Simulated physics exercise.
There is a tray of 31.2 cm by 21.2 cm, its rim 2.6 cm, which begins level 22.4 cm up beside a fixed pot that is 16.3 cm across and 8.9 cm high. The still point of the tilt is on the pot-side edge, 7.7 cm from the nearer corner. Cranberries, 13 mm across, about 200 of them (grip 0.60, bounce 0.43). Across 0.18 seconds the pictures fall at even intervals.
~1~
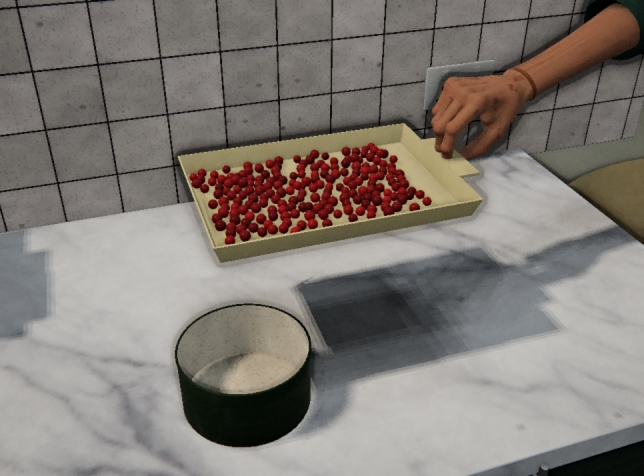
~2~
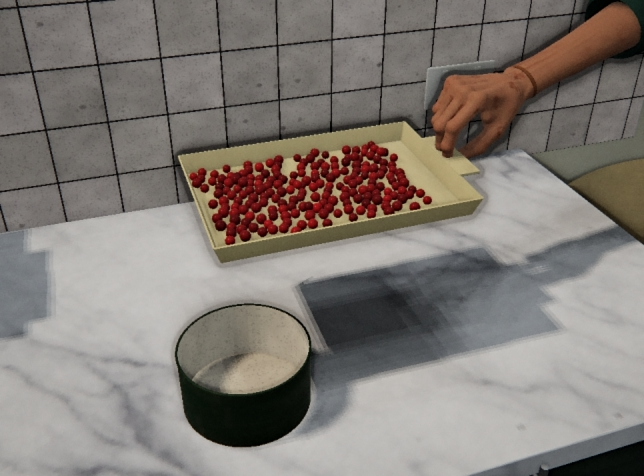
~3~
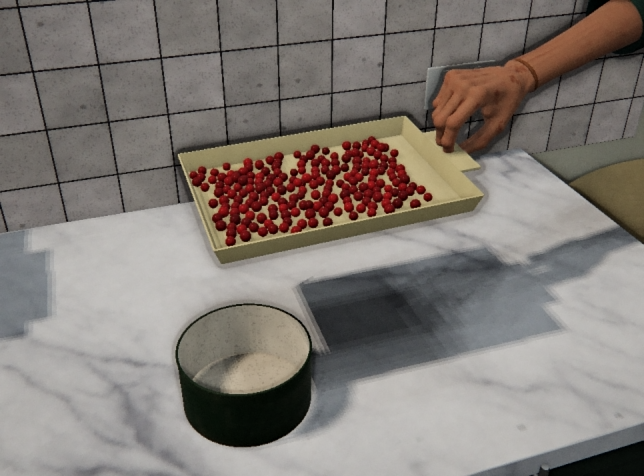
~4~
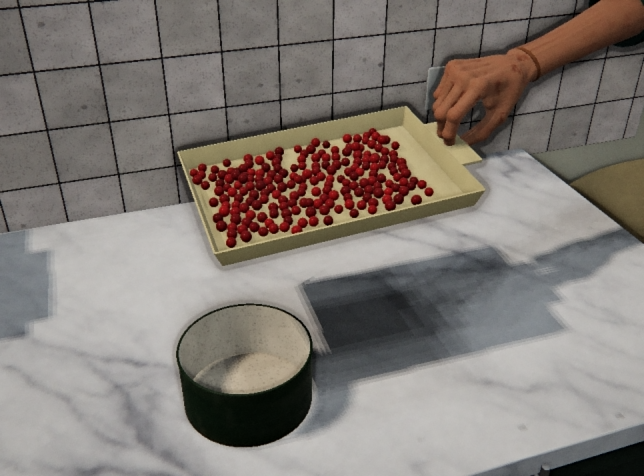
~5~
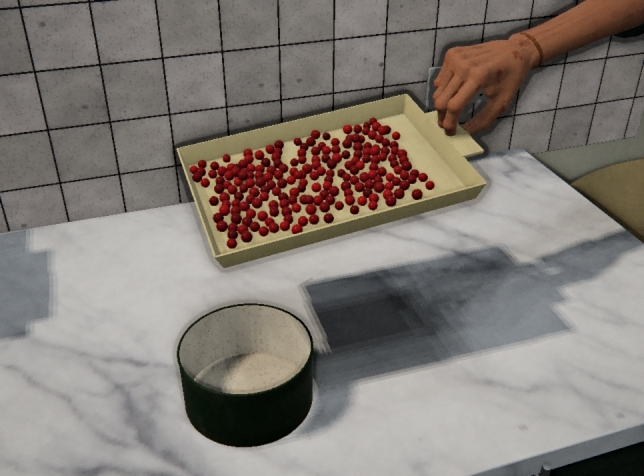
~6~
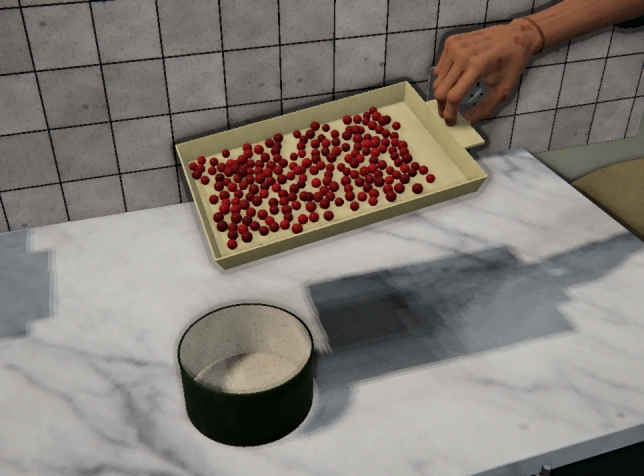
On a marble counter, a hand gradually raises one end of a tray of red berries.
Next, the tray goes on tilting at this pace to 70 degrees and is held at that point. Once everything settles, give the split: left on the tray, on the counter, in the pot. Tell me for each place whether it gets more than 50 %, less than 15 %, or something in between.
I expect tray: In between, counter: Less than 15 %, pot: More than 50 %.
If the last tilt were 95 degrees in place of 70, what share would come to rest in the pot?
That would be around 95 percent.
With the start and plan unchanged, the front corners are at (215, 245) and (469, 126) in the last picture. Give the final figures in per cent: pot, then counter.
Pot 0; counter 55.
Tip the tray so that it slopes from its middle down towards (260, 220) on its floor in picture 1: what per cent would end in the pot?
35 %.
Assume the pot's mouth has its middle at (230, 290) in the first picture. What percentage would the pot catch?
Close to 0 in a hundred.
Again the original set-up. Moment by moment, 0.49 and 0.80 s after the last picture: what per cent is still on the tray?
First 100, then 90.
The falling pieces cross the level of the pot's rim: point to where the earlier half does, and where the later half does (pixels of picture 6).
I'd mark about (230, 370) for the first half, then (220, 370) for the second.
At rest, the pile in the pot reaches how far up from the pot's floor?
Some 3.5 cm above the floor.
Then, 0.29 s after the last picture, tilt 40 degrees; the tray holds 100 %, the pot 0 %.
Then, 0.49 s after the last picture, tilt 60 degrees; the tray holds 100 %, the pot 0 %.
Then, 0.80 s after the last picture, tilt 70 degrees; the tray holds 90 %, the pot 5 %.
In the end, tray 35 %, counter 5 %, pot 60 %.
